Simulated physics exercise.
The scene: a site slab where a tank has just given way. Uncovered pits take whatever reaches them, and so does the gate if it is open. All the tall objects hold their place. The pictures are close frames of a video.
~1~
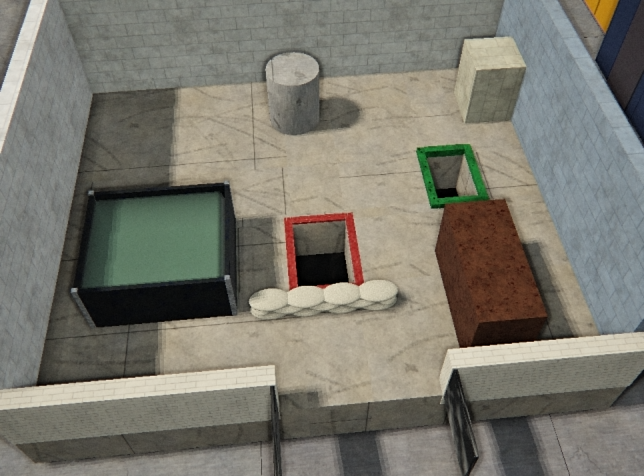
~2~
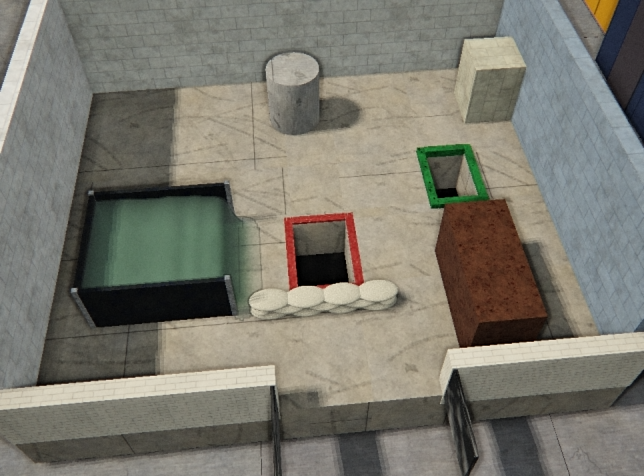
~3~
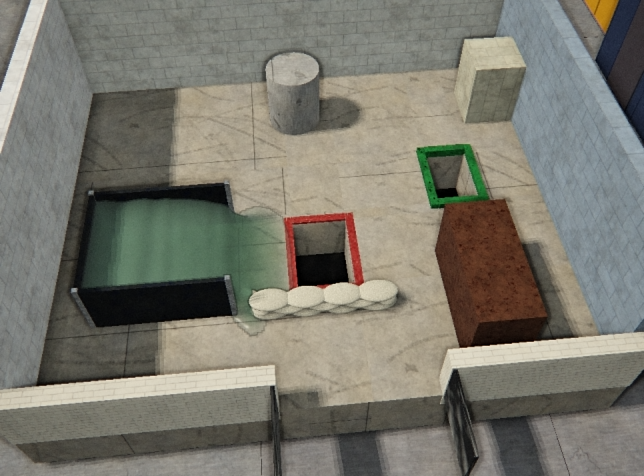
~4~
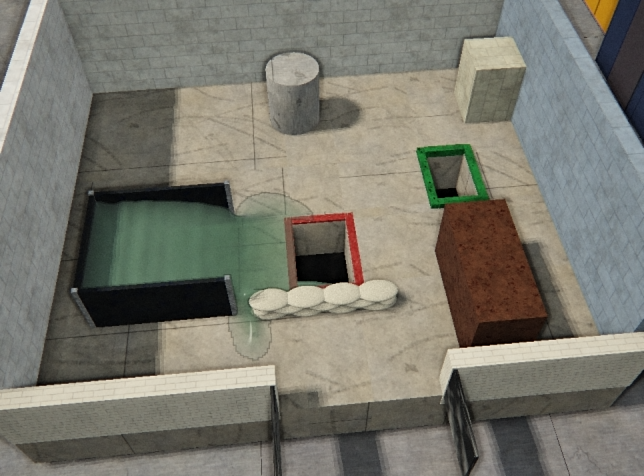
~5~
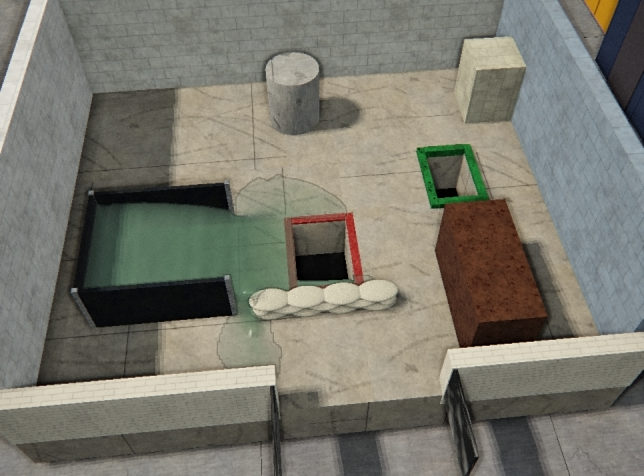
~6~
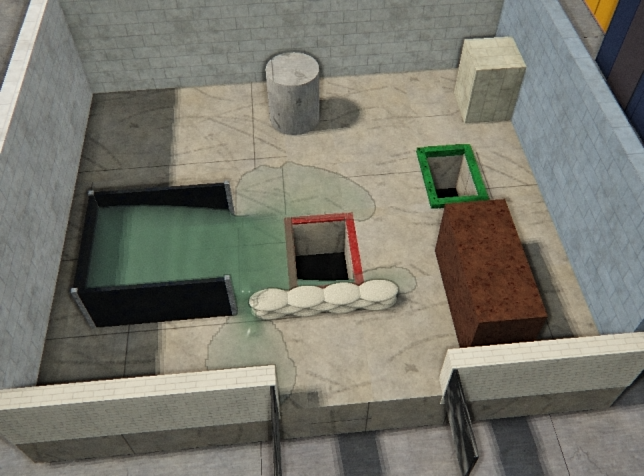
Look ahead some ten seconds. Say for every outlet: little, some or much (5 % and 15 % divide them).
In the end: The gate takes less than 5 %; the red pit takes more than 15 %; the green pit takes less than 5 %.
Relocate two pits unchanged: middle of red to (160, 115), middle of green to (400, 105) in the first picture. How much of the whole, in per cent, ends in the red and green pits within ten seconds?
Roughly, in per cent: Red 6, green 4.
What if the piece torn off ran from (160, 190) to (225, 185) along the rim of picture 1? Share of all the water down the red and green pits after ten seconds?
Parts in a hundred: Red 2, green 0.
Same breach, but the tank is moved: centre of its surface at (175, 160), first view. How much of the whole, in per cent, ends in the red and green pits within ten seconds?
Roughly, in per cent: Red 30, green 14.
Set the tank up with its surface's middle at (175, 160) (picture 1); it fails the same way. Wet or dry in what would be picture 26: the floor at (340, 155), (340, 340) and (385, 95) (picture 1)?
In that order: Under water, no water, flooded.
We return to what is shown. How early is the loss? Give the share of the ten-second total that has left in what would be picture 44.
I make it 95 per cent.
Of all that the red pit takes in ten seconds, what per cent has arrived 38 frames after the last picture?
Close to 95 %.
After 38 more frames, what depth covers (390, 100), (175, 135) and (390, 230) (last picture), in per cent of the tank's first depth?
Roughly 6, 0 and 2 per cent, in turn.
A moment on, water covers 20 % of the floor; the gate 0 %, the red pit 29 %, the green pit 0 %.
Next, water covers 30 % of the floor; the gate 1 %, the red pit 45 %, the green pit 0 %.
Then, water covers 35 % of the floor; the gate 2 %, the red pit 57 %, the green pit 0 %.
Later, water covers 40 % of the floor; the gate 3 %, the red pit 64 %, the green pit 0 %.
In the end, water covers 50 % of the floor; the gate 3 %, the red pit 68 %, the green pit 0 %.
